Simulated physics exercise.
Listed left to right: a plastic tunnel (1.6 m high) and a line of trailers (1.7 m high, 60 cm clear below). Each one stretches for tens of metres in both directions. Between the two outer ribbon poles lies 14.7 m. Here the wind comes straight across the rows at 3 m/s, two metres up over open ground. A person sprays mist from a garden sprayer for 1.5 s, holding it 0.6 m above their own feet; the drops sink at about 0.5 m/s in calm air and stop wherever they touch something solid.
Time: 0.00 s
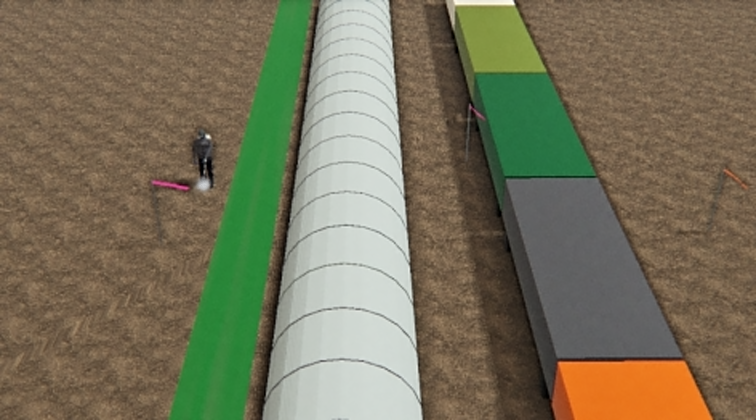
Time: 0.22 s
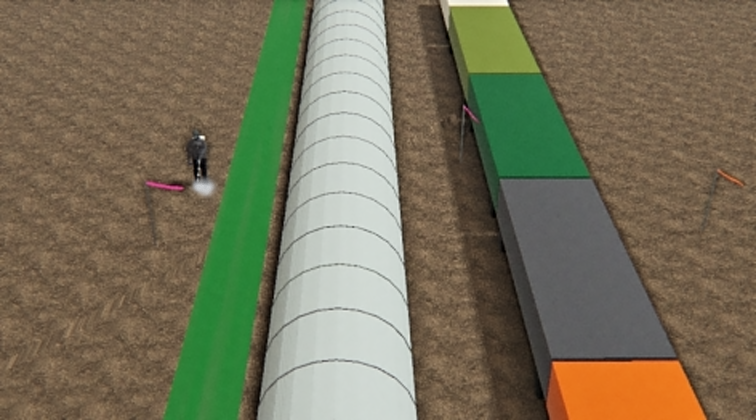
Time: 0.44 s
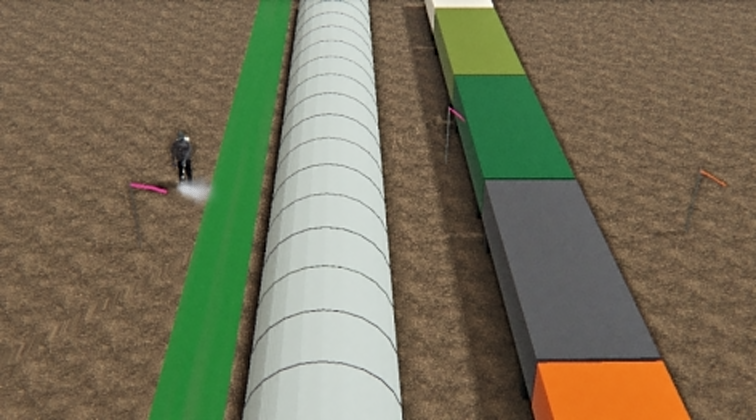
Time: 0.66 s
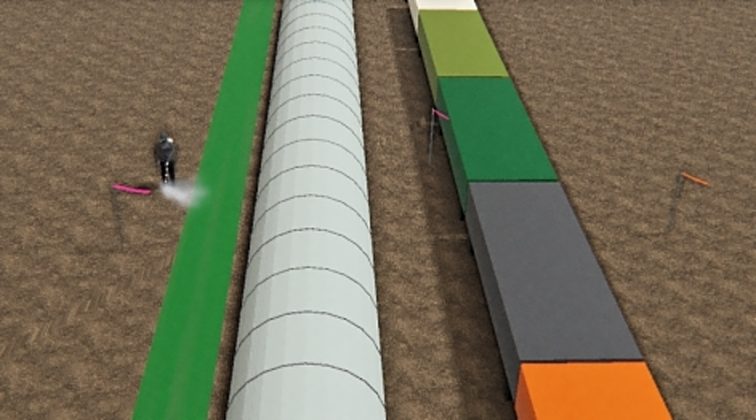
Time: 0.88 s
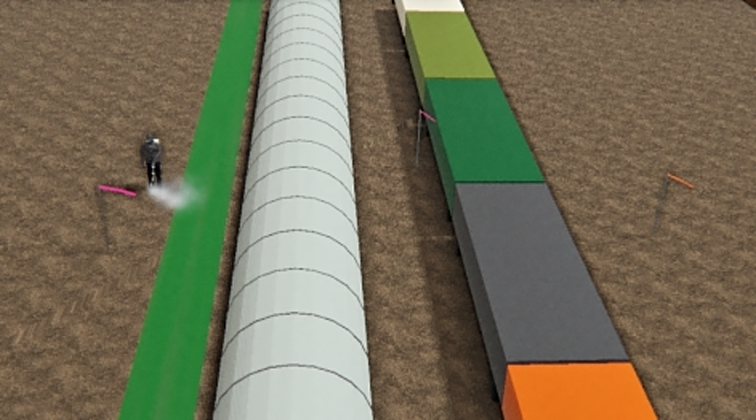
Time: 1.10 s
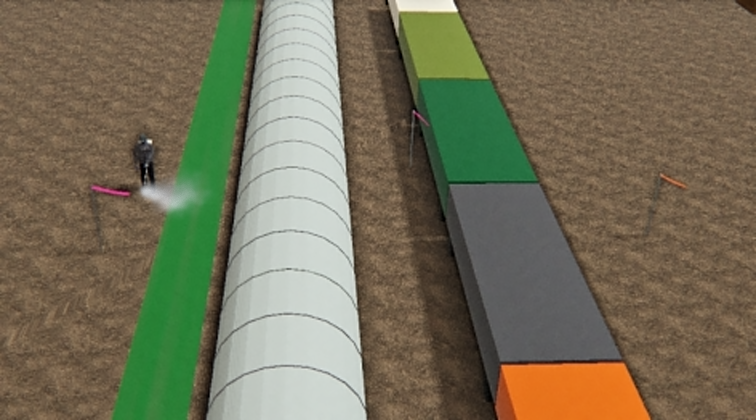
To begin with, a dark-clad figure stands beside a pink ribbon, left of a green strip, a long pale tunnel and a row of coloured trailers, with a small white puff low down. The mist then stretches rightward across the green strip while the view shifts slightly, sliding everything left.
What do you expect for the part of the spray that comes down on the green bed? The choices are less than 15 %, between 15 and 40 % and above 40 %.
The share landing there is over 40 %.
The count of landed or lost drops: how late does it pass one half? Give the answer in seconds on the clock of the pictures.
At roughly 2.2 s.
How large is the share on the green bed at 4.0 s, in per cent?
Close to 65 %.
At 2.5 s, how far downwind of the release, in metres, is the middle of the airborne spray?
My estimate would be some 2.0 metres.
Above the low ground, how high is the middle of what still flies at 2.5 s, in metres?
0.4 m.
After 2.5 s, 40 % is in the air or yet to come; 49 % lies on the green bed; the middle of what still flies is 0.4 m above the low ground, near (209, 195).
After 4.0 s, 13 % is in the air or yet to come; 65 % lies on the green bed; the middle of what still flies is 1.0 m above the low ground, near (239, 175).
After 8.0 s, 3 % is in the air or yet to come; 66 % lies on the green bed.
After 20.0 s, 0 % is in the air or yet to come; 66 % lies on the green bed.
After 45.0 s, 0 % is in the air or yet to come; 66 % lies on the green bed.
